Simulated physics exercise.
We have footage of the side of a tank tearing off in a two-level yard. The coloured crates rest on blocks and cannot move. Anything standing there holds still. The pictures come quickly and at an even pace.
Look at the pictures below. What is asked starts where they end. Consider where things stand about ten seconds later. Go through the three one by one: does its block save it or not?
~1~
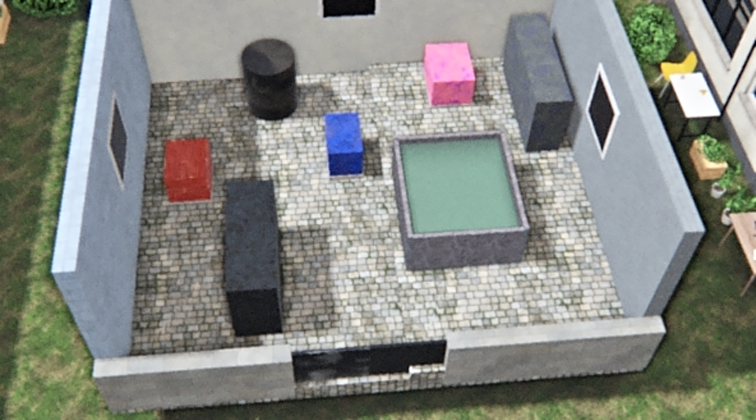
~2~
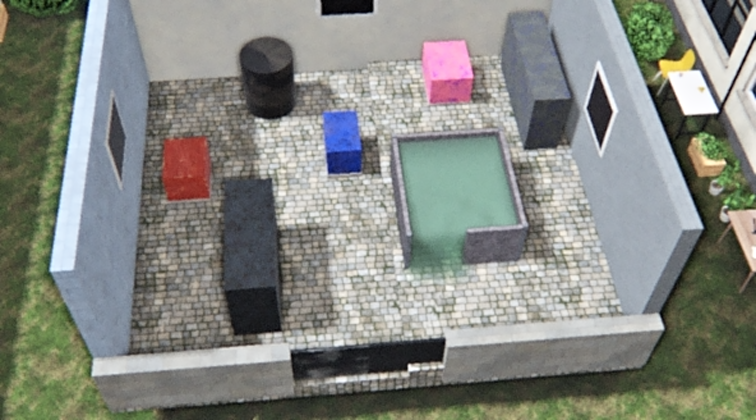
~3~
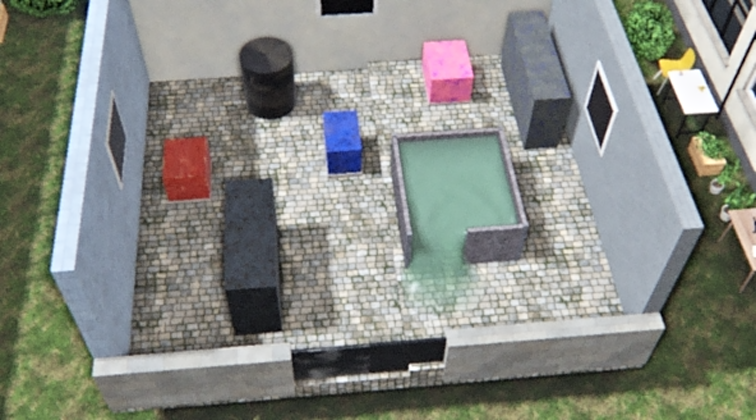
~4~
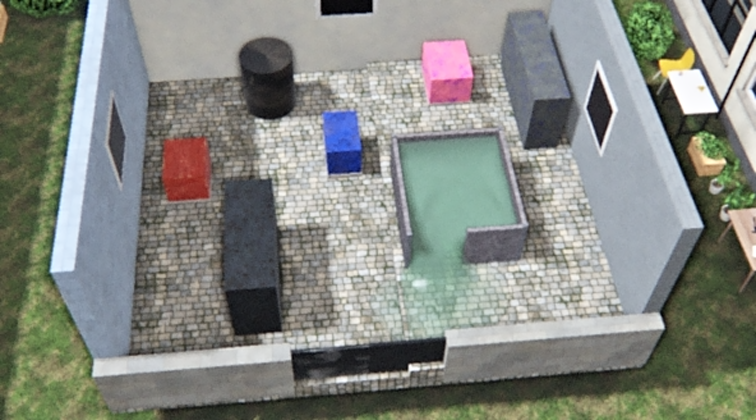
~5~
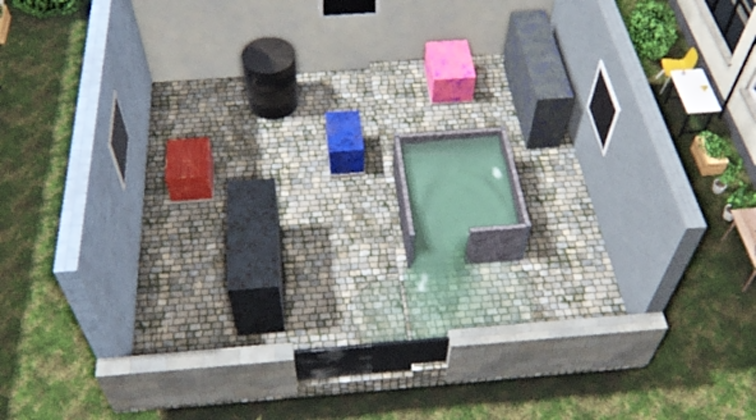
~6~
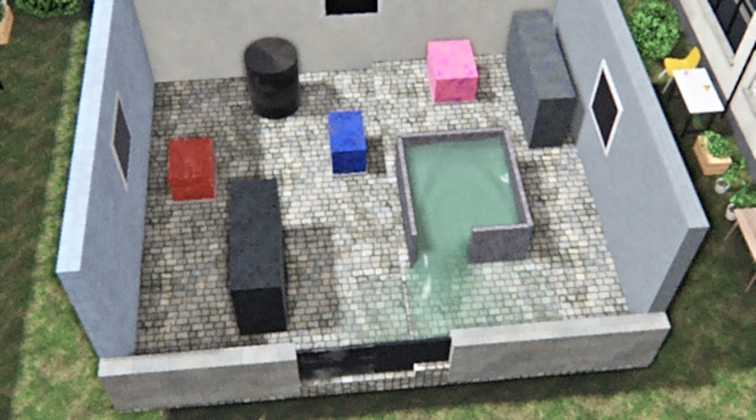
One by one: The blue crate is reached; the pink crate is reached; the red crate is reached.
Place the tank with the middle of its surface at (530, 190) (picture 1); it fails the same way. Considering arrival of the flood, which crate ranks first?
Blue crate.
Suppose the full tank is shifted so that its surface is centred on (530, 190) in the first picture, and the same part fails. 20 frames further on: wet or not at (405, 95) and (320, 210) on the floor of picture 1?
The first spot is not reached and the second is inundated.
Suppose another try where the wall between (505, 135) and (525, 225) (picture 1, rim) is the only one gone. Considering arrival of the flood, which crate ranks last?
Last: The red one.
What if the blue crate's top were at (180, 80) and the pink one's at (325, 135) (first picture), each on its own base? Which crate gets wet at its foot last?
It's the one in blue.
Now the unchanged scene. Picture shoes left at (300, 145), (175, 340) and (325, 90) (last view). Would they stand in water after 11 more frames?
First spot clear, second spot swamped, third spot clear.
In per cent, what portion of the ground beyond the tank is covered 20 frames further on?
Some 55 per cent.
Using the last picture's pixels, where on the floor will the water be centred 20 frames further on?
Centre of the water: Near (407, 260).
A moment on, water covers 15 % of the floor; the blue crate not reached, the pink crate not reached, the red crate not reached.
Next, water covers 30 % of the floor; the blue crate not reached, the pink crate not reached, the red crate not reached.
Then, water covers 55 % of the floor; the blue crate water round its plinth, the pink crate not reached, the red crate water round its plinth.
Later, water covers 85 % of the floor; the blue crate water round its plinth, the pink crate water round its plinth, the red crate water round its plinth.
In the end, water covers 95 % of the floor; the blue crate was topped, the pink crate was topped, the red crate was topped.
